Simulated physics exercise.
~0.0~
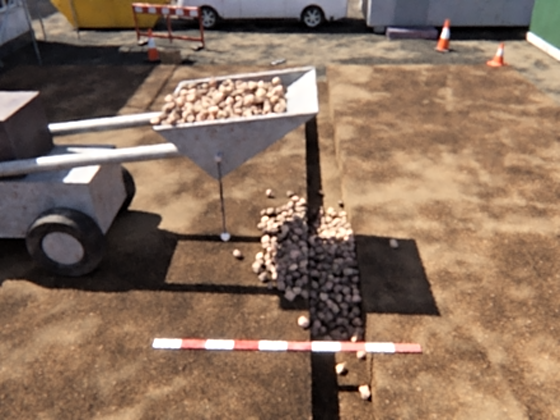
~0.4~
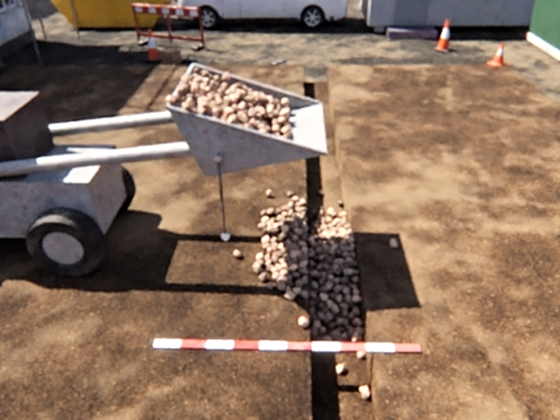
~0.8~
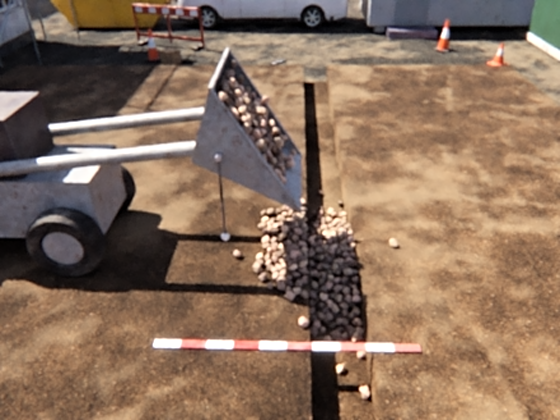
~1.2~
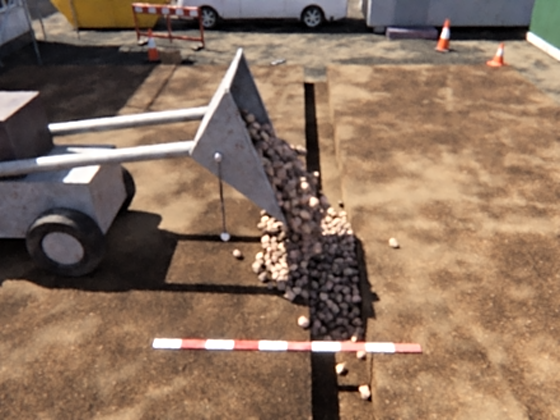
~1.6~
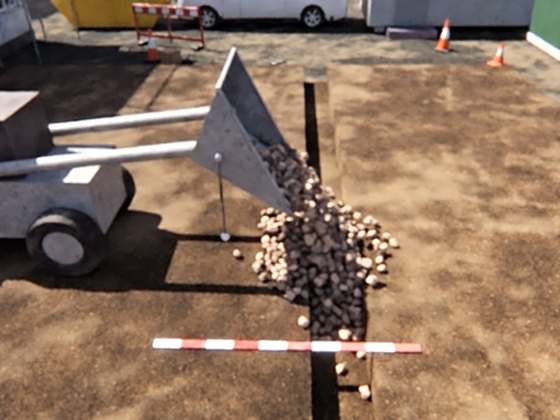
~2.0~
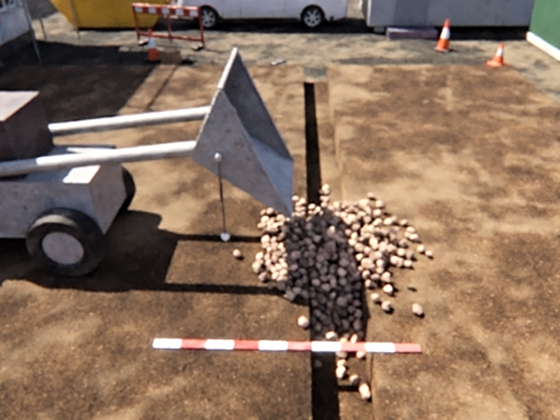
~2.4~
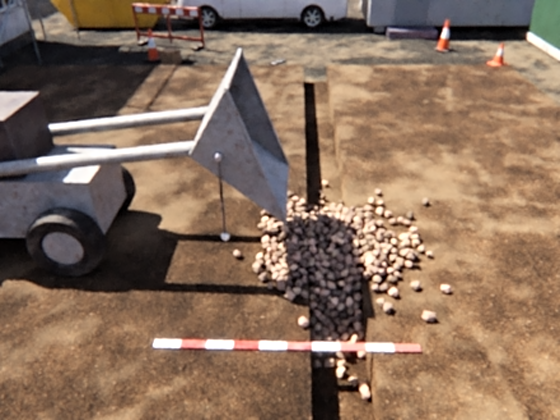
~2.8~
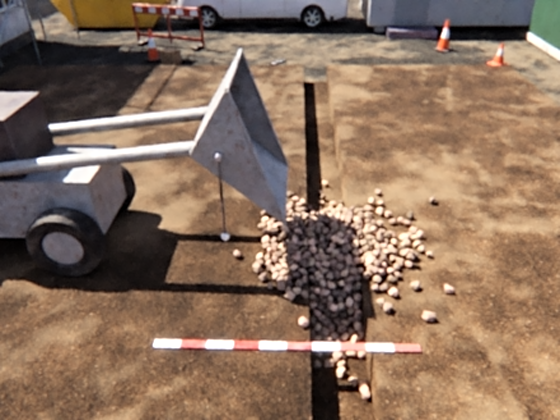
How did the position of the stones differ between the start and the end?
At the start, many stones were up in the loader's bucket and the rest lay in a small pile at the trench. By the end they were all on the ground, lower and farther right overall, heaped over the trench and spread past its right side.
